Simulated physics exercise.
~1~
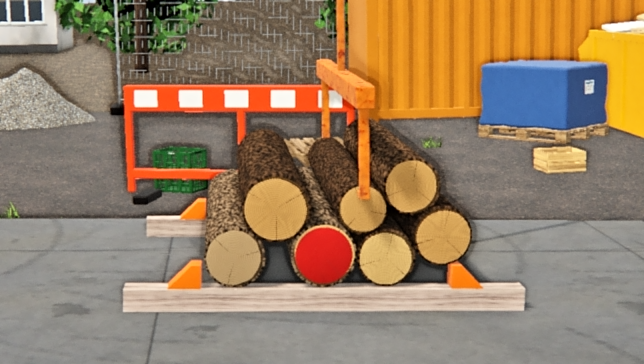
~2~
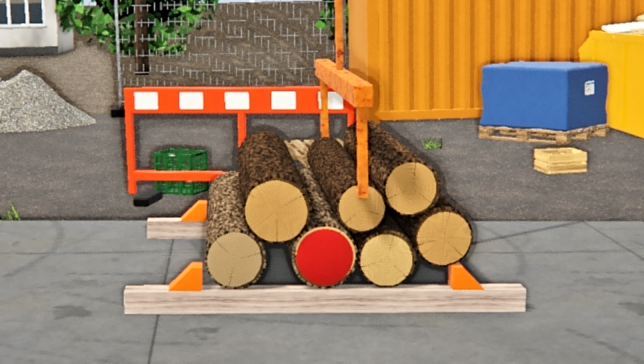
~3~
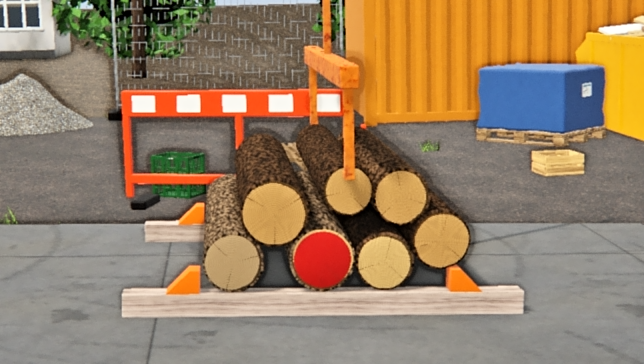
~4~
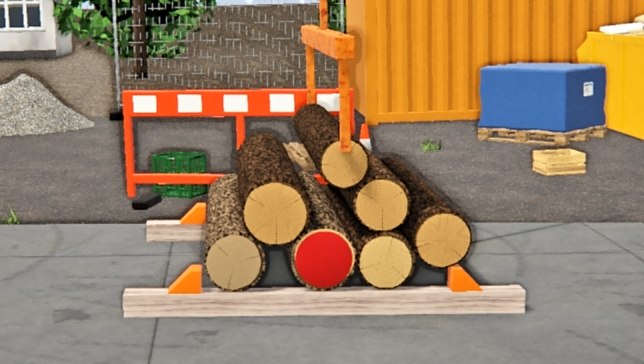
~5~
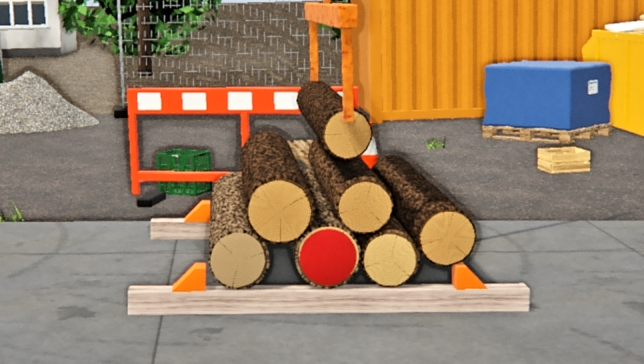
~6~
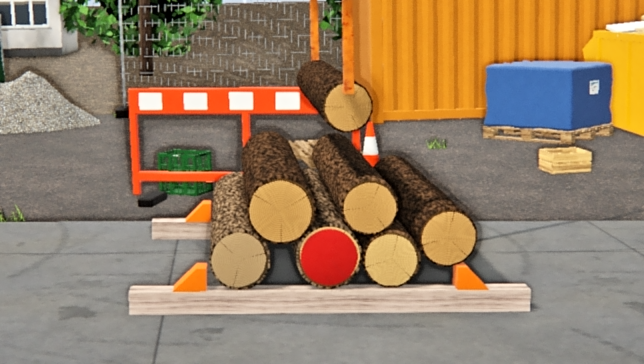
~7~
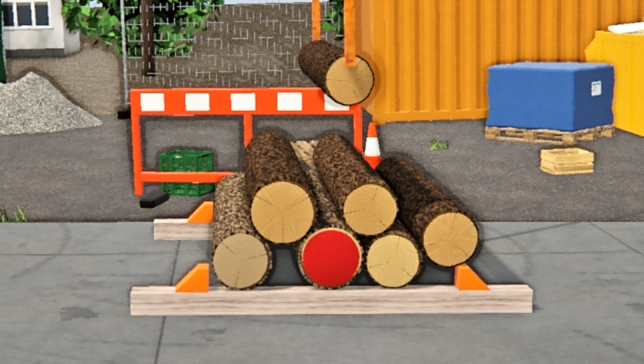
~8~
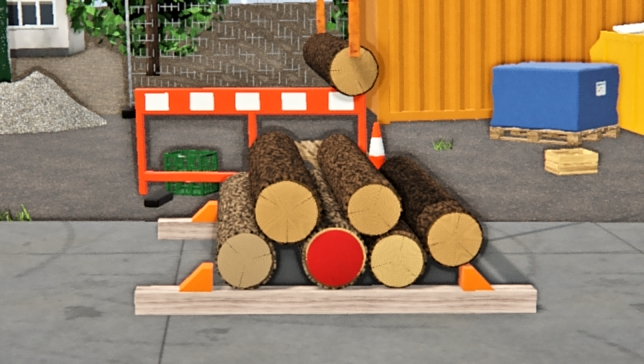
An orange lifting beam drew one log straight up out of the stack, clear of the others, and left it hanging above them, while the red-marked log and the rest of the pile stayed where they were between the orange chocks.
